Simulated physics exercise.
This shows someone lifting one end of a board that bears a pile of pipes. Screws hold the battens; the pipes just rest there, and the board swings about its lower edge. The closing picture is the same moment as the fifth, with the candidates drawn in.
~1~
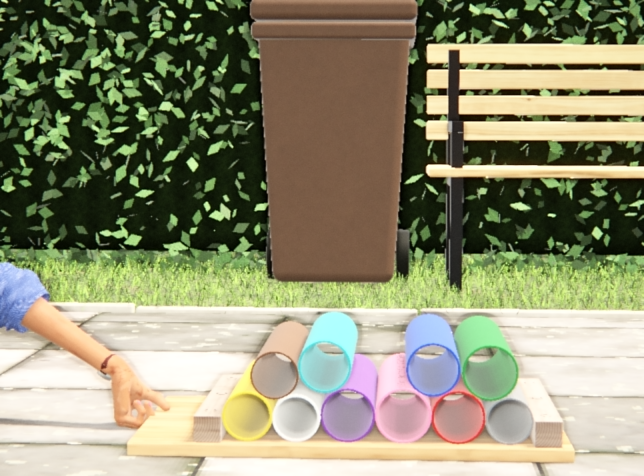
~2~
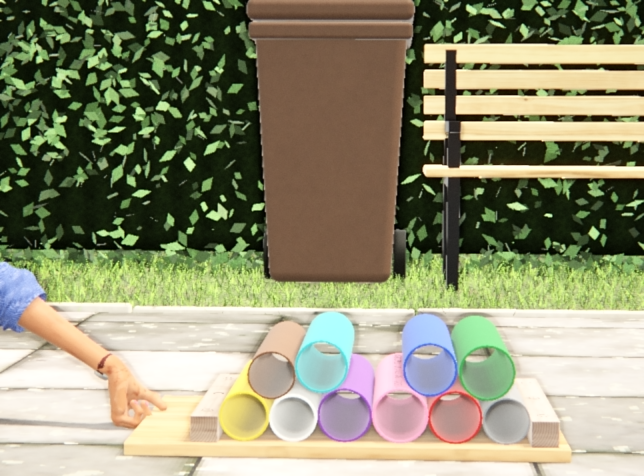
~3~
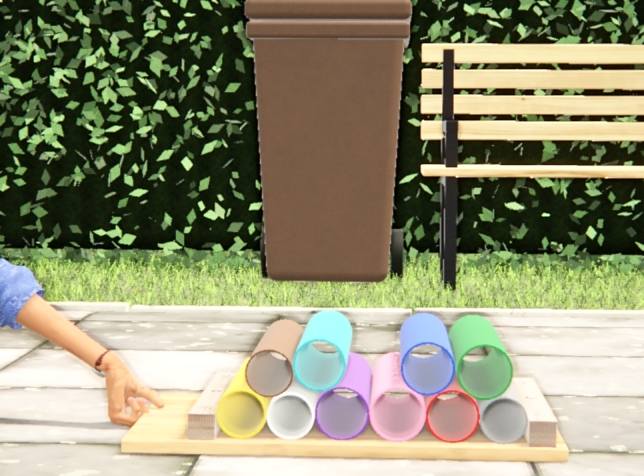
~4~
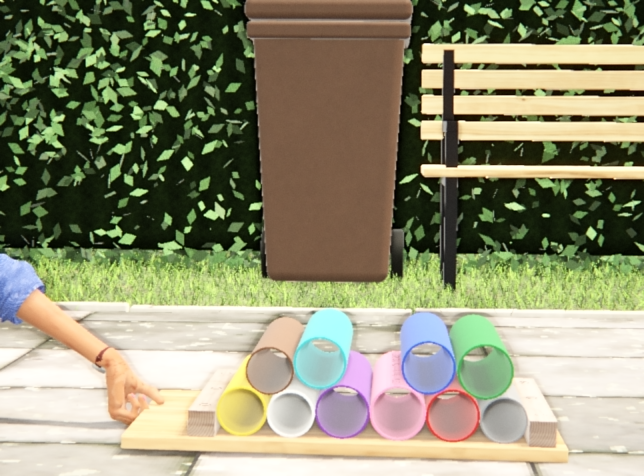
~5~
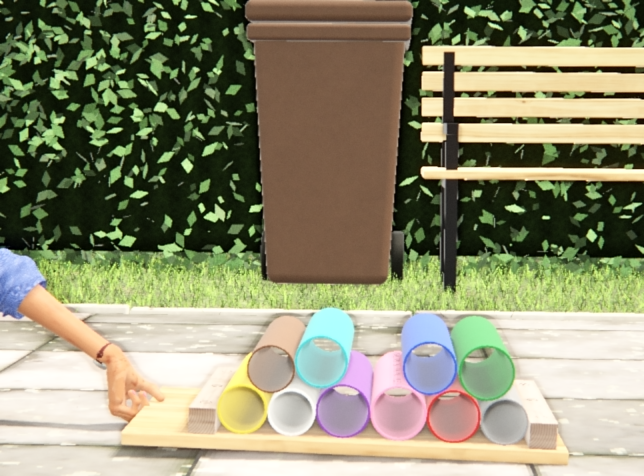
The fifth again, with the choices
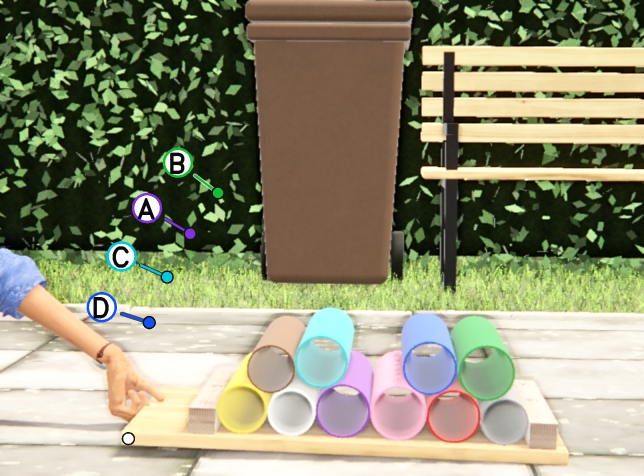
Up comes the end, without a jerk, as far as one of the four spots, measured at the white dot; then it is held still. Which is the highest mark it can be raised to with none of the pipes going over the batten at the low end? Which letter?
It can be raised to D.
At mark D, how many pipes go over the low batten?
With D, none.
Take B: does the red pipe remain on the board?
Yes, with B.
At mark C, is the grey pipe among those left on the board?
Yes, with C.
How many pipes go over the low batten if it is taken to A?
The count is four.
On the copy, A at (190, 233); B at (218, 193); C at (167, 277); D at (149, 323); the white dot at (128, 438).
On D. First, board at 13°.
Then, board at 17°.
Finally, board at 17°, none over the low batten.
By contrast, A four over the low batten (brown, turquoise, blue, green); B four over the low batten (brown, turquoise, blue, green); C three over the low batten (turquoise, blue, green).
